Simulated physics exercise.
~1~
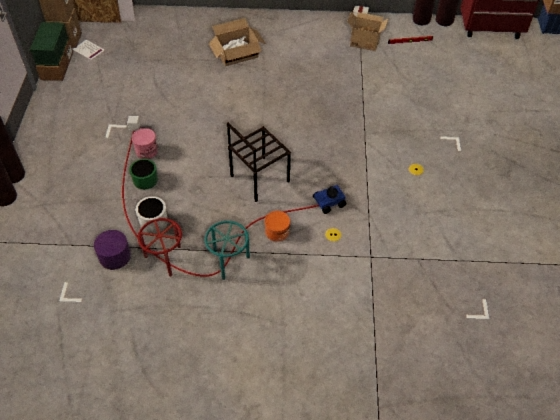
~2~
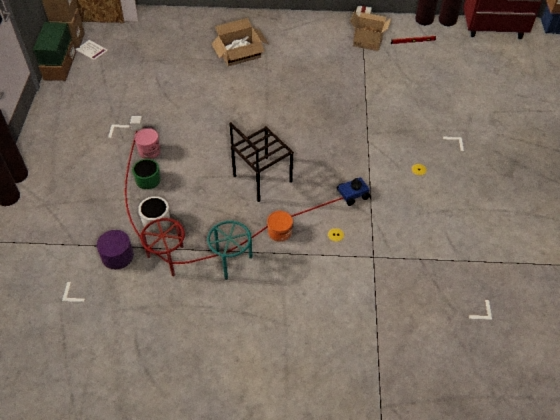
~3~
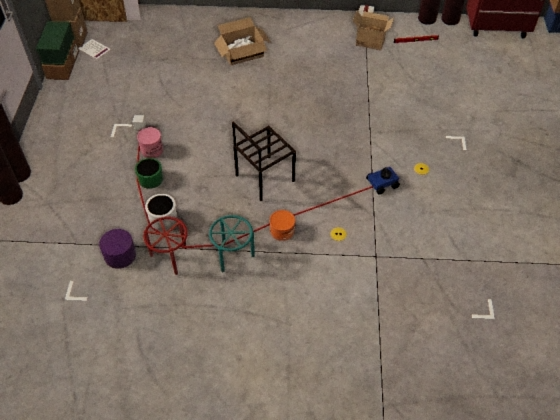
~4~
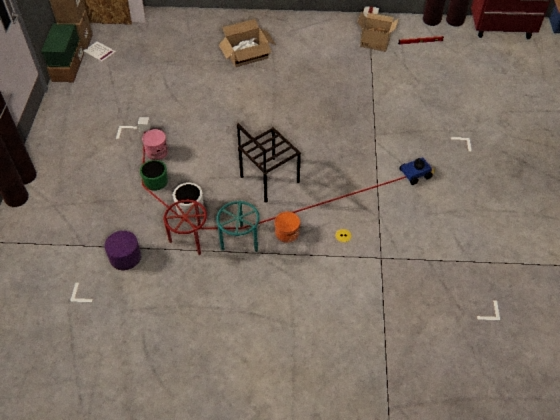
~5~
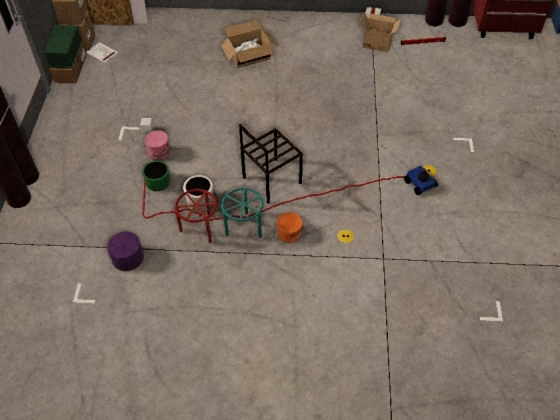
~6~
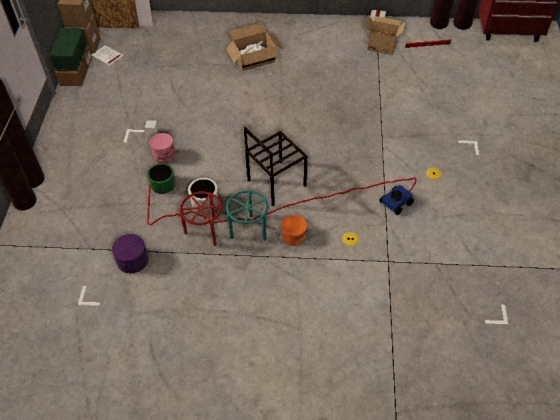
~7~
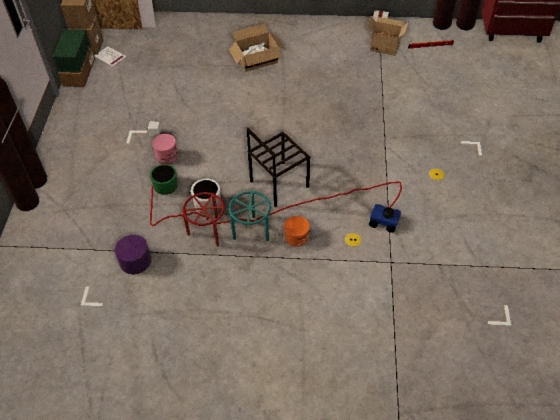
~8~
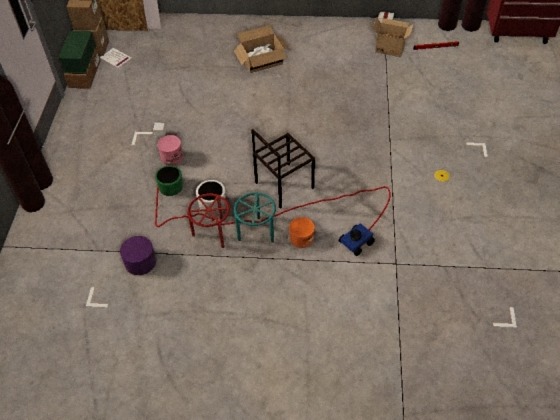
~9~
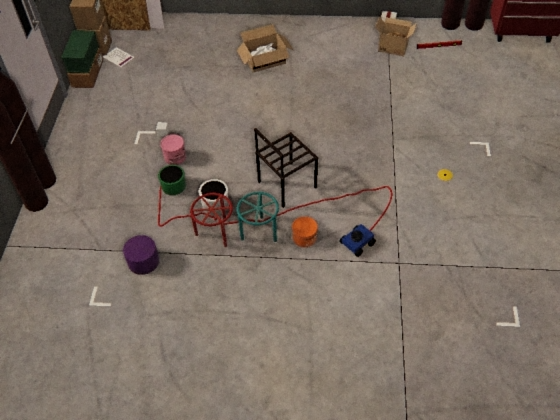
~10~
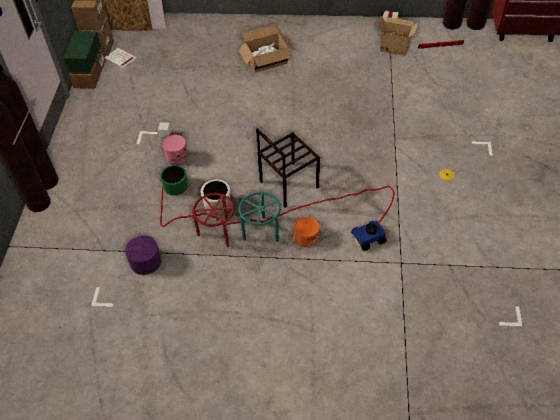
A small blue cart pulls a red lead that drags two stools and a white pot, then doubles back and stops.
